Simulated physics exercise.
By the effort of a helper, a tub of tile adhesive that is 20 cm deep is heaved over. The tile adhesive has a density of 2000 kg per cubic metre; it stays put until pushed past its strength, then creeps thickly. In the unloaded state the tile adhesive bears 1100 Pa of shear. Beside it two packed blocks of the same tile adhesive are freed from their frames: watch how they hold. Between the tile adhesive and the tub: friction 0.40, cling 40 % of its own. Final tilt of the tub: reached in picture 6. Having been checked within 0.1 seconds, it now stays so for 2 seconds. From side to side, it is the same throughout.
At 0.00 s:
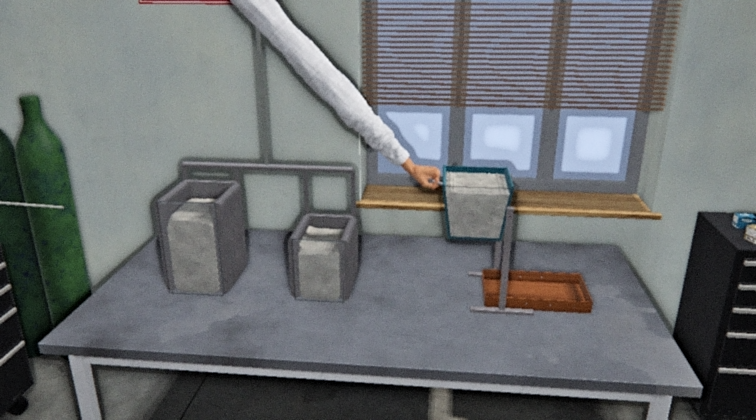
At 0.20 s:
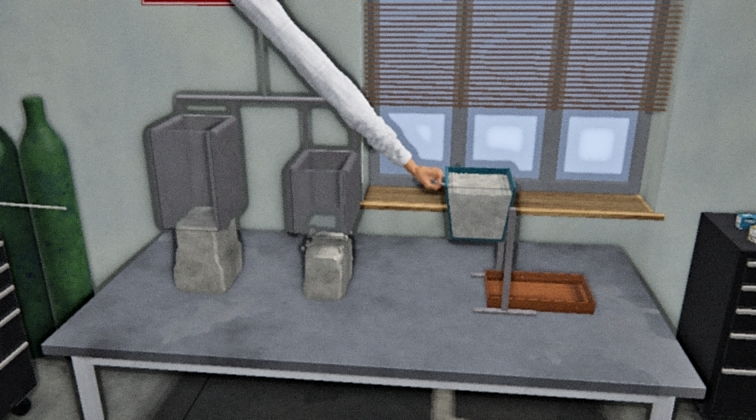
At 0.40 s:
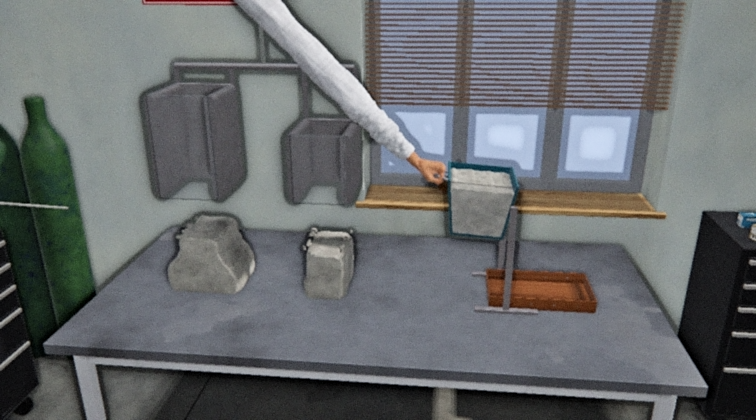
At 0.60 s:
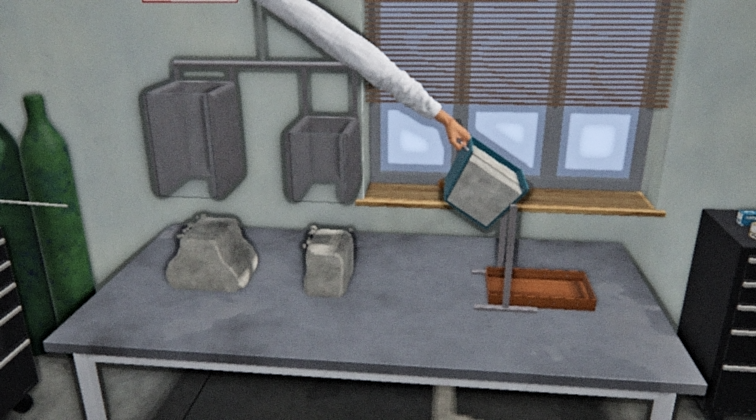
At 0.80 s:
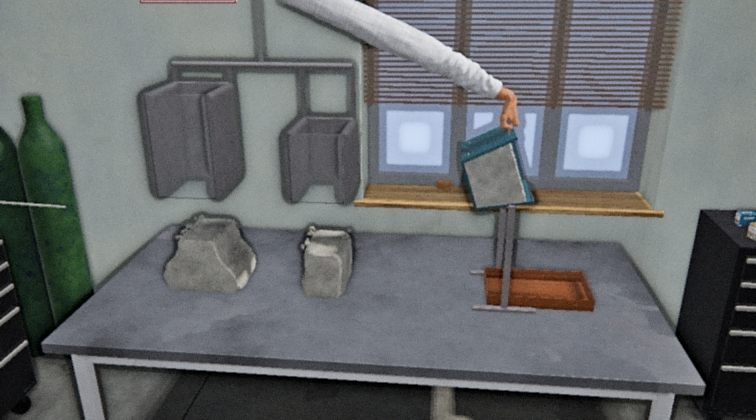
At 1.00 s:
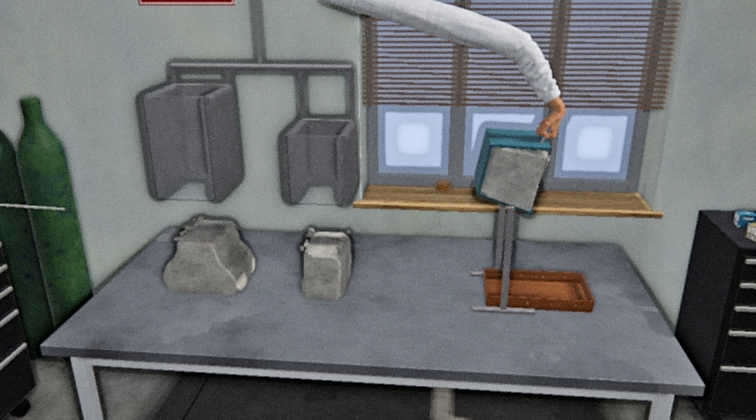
We see two grey moulds rise off pale grey blocks on a table, the left block slumping while the right keeps its shape; then a white-sleeved arm tilts a teal tub rightward onto its side, its grey contents staying inside.
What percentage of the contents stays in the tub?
Near 0 %.
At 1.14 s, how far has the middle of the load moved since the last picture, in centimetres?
About 7 cm.
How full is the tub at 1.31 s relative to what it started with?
About 25 %.
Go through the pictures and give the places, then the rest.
Handle-side rim at (445, 185), tilt 0 degrees; highest point of the tile adhesive at (458, 192); test blocks 33 cm, 21 cm high (left to right), in the first frame.
Handle-side rim at (447, 186), tilt 0 degrees; highest point of the tile adhesive at (461, 193); test blocks 30 cm, 21 cm high (left to right), in the second frame.
Handle-side rim at (451, 181), tilt 4 degrees; highest point of the tile adhesive at (456, 188); test blocks 25 cm, 21 cm high (left to right), in the third frame.
Handle-side rim at (473, 153), tilt 34 degrees; highest point of the tile adhesive at (473, 161); test blocks 24 cm, 21 cm high (left to right), in the fourth frame.
Handle-side rim at (517, 140), tilt 72 degrees; highest point of the tile adhesive at (507, 146); test blocks 24 cm, 21 cm high (left to right), in the fifth frame.
Handle-side rim at (550, 151), tilt 101 degrees; highest point of the tile adhesive at (505, 150); test blocks 24 cm, 21 cm high (left to right), in the sixth frame.
By 1.14 s, the tub is at 101 degrees and holds 71 %.
By 1.31 s, the tub is at 101 degrees and holds 26 %.
By 1.48 s, the tub is at 101 degrees and holds 0 %.
By 1.65 s, the tub is at 101 degrees and holds 0 %.
By 3.00 s, at the end, the tub is at 101 degrees and holds 0 %.
